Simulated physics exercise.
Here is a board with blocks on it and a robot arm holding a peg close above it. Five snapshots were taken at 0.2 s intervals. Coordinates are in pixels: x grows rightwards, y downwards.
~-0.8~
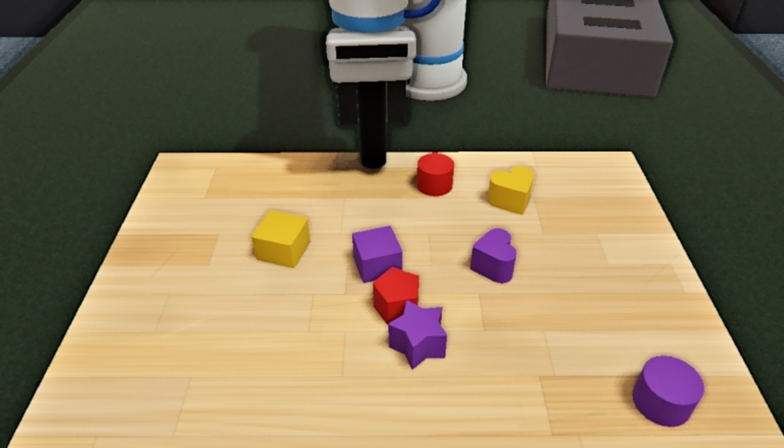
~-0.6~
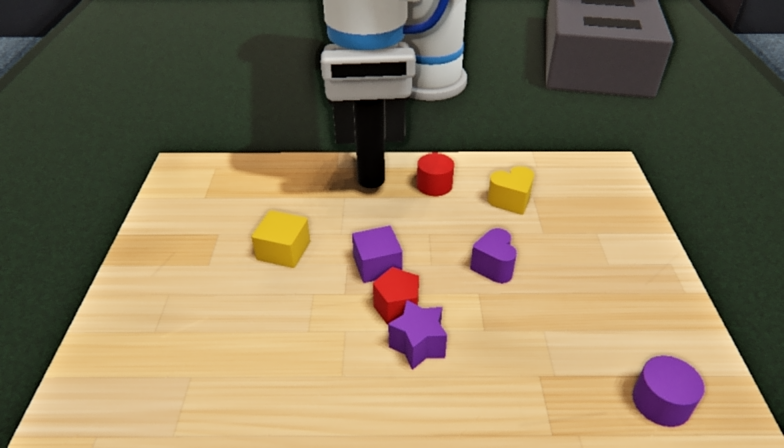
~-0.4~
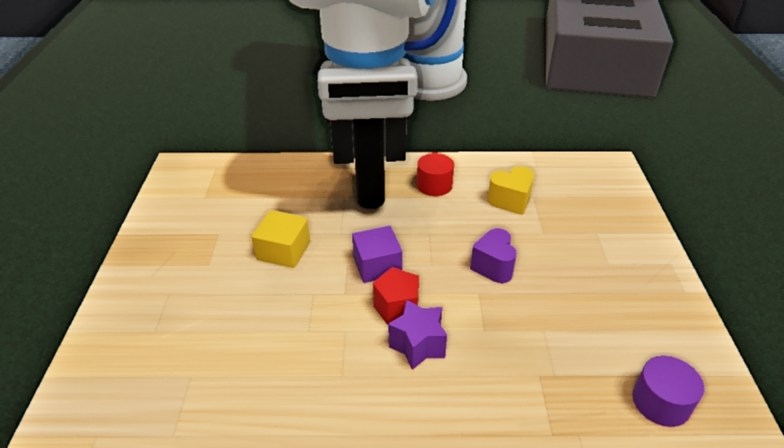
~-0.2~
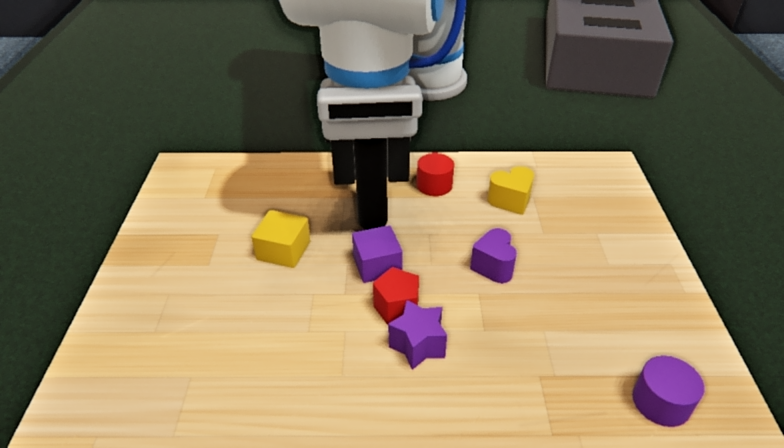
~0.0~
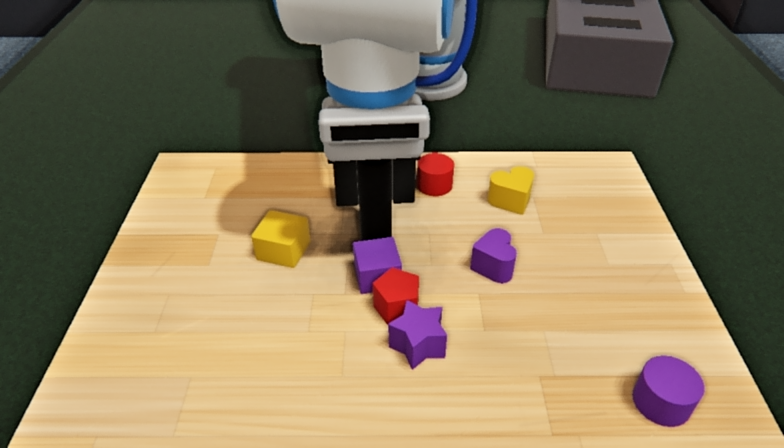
A robot arm holding a dark peg moves from the far edge of a wooden board toward the viewer, passing between a yellow block and a red cylinder. The peg then reaches the purple square block and nudges it slightly nearer the red pentagon, while the other blocks stay still.
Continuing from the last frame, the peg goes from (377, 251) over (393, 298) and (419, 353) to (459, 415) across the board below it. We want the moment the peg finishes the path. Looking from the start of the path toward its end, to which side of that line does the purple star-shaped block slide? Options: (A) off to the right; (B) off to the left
Choice B: Off to the left.
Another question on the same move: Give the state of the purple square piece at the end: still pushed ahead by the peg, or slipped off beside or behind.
Final position: To the side or behind.
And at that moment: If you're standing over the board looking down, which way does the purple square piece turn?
It turns round clockwise.
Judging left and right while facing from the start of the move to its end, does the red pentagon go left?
Short answer: No.
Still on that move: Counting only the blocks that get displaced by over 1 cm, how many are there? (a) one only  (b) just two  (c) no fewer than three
Correct choice: C.
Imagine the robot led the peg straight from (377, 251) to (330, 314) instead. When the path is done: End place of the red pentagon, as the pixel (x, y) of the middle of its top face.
Around (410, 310).
What follows on the original path. One third of the way, peg at (393, 290); purple square piece at (376, 304), turned 45° clockwise; red pentagon at (400, 340), turned 65° anticlockwise; purple star-shaped block at (445, 363), turned 15° anticlockwise.
Two thirds of the way, peg at (420, 345); purple square piece at (364, 321), turned 70° clockwise; red pentagon at (397, 359), turned 70° anticlockwise; purple star-shaped block at (448, 366), turned 25° anticlockwise.
At the end, peg at (460, 407); yellow square piece in place; purple square piece at (364, 321), turned 70° clockwise; red pentagon at (396, 370), turned 35° anticlockwise; purple star-shaped block at (493, 424), turned 50° anticlockwise.
